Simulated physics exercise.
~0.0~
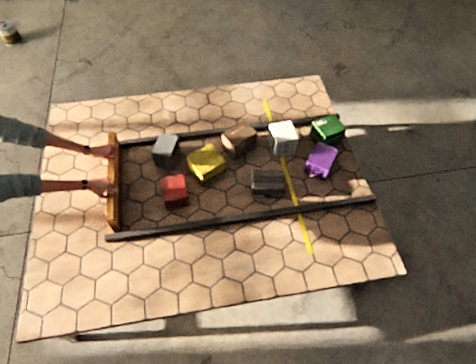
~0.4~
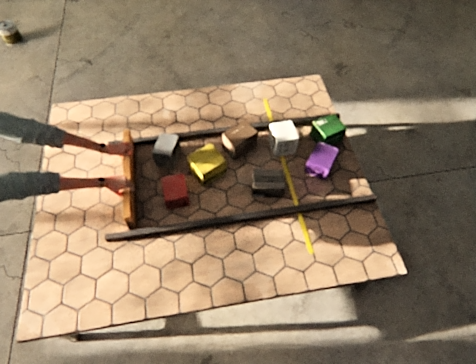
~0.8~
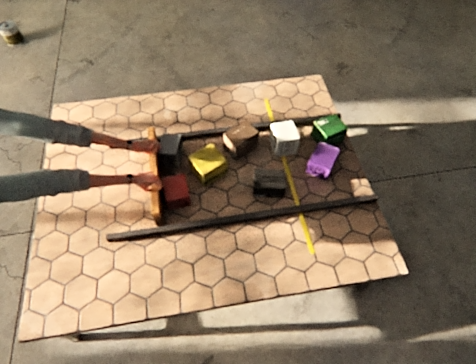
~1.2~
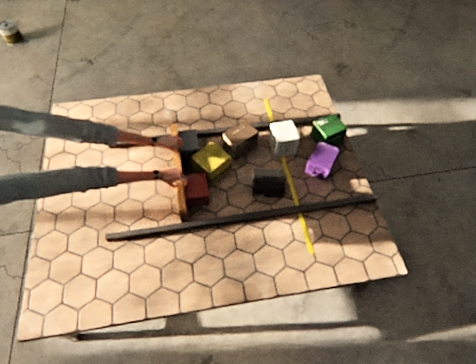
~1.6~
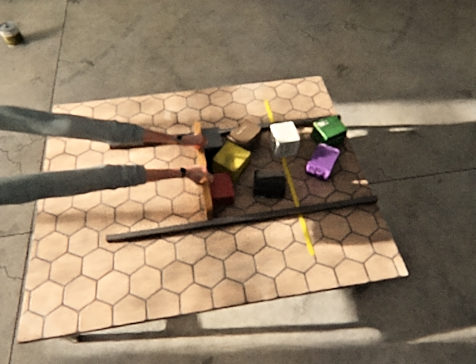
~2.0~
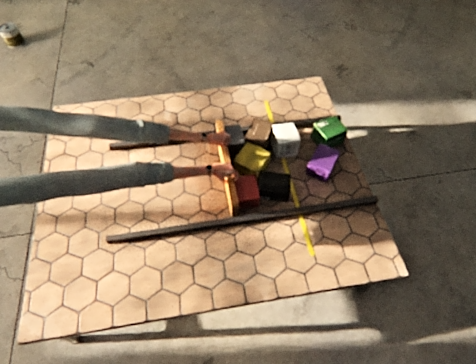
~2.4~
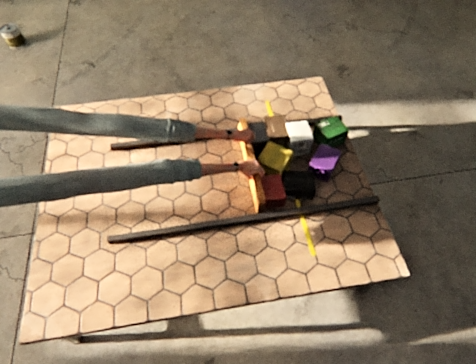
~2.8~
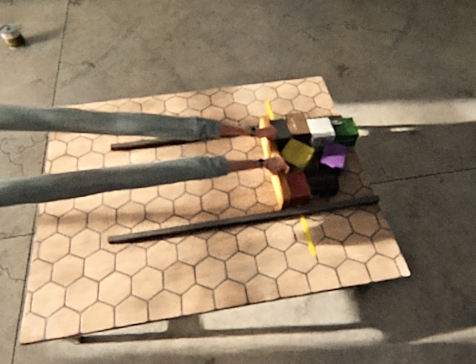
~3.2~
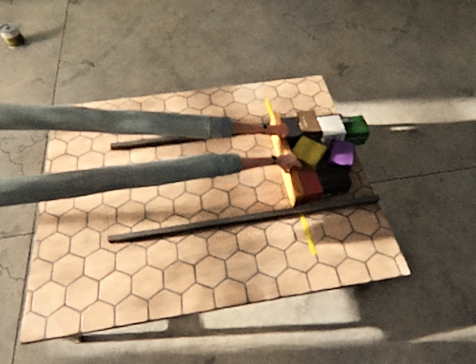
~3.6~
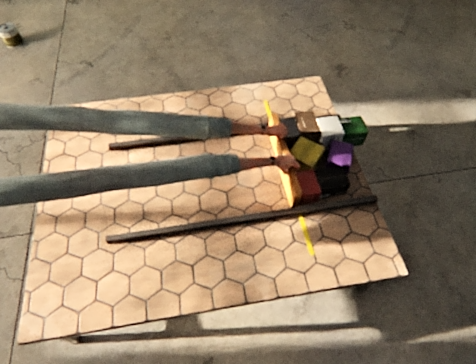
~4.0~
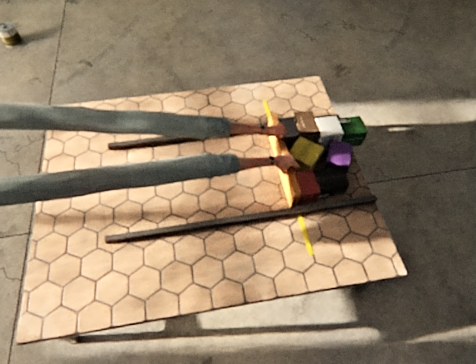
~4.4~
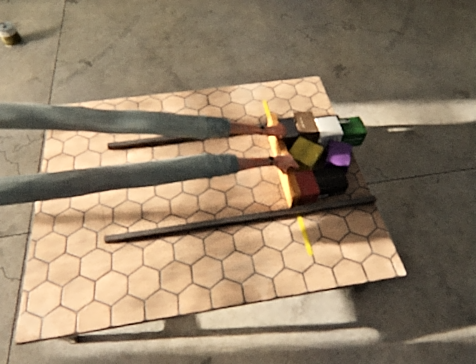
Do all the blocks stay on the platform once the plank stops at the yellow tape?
Yes, all of them stay on the platform, bunched together near its right edge in front of the plank.
